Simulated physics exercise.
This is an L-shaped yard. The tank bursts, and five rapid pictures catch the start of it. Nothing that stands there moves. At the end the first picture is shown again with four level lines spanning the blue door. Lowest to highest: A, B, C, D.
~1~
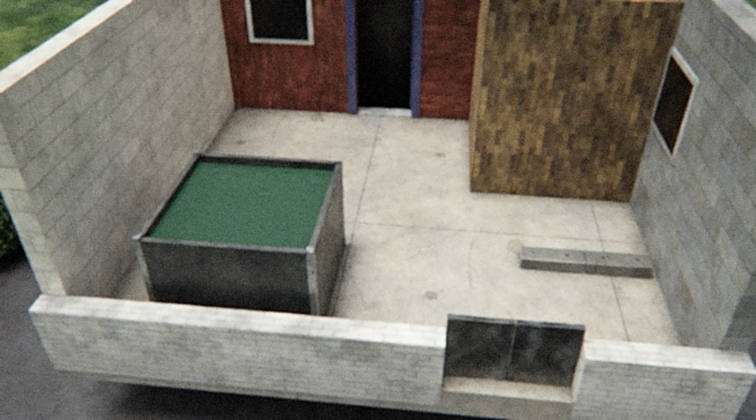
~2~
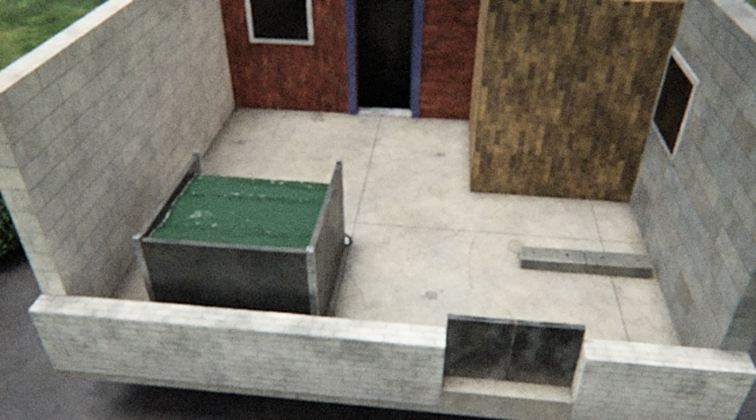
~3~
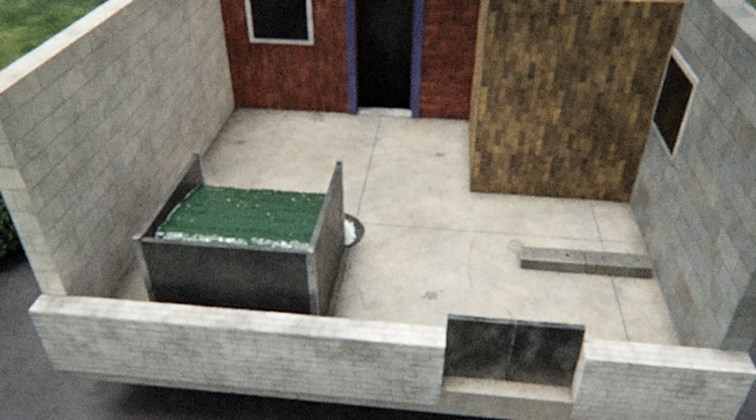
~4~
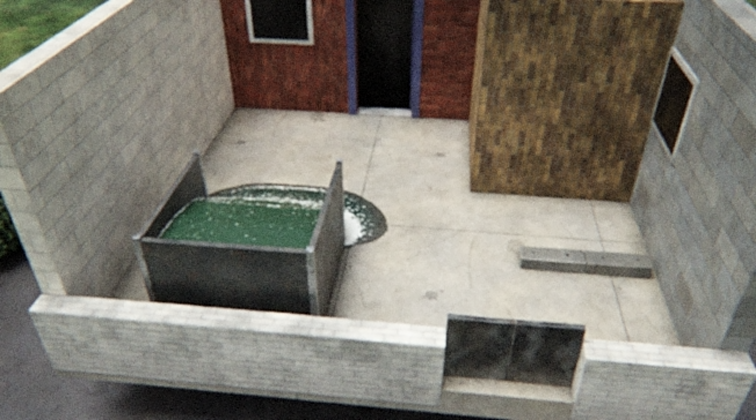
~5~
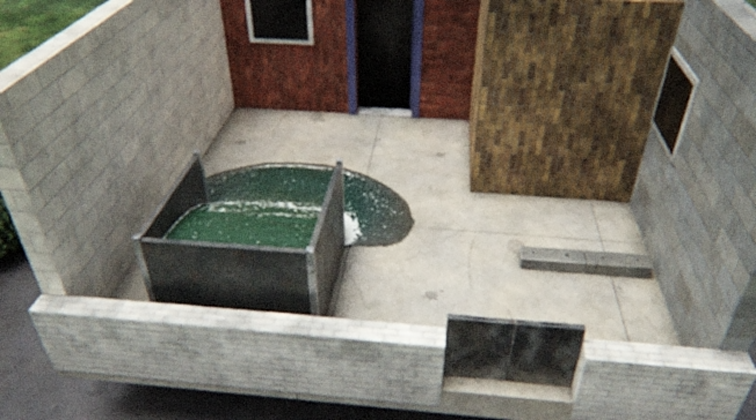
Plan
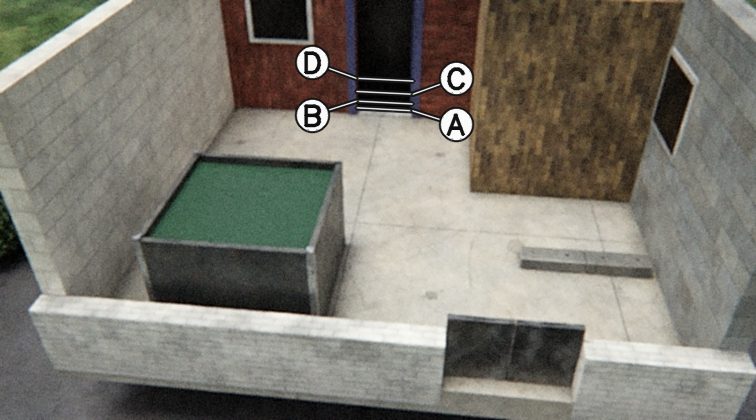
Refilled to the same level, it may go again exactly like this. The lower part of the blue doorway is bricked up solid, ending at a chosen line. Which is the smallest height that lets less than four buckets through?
Choose C.
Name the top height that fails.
B it is.
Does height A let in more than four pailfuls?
Yes.
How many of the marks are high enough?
Two of them.
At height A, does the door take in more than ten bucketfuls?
Yes, clearly.
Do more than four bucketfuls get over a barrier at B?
Yes.
On the marked copy, A at (384, 109); B at (384, 102); C at (384, 92); D at (384, 79); from the bottom up A, B, C, D.
With A, dozens of bucketfuls pour in.
With B, about 10 bucketfuls get in.
With C, a splash gets over, under a bucket.
With D, nothing gets over.
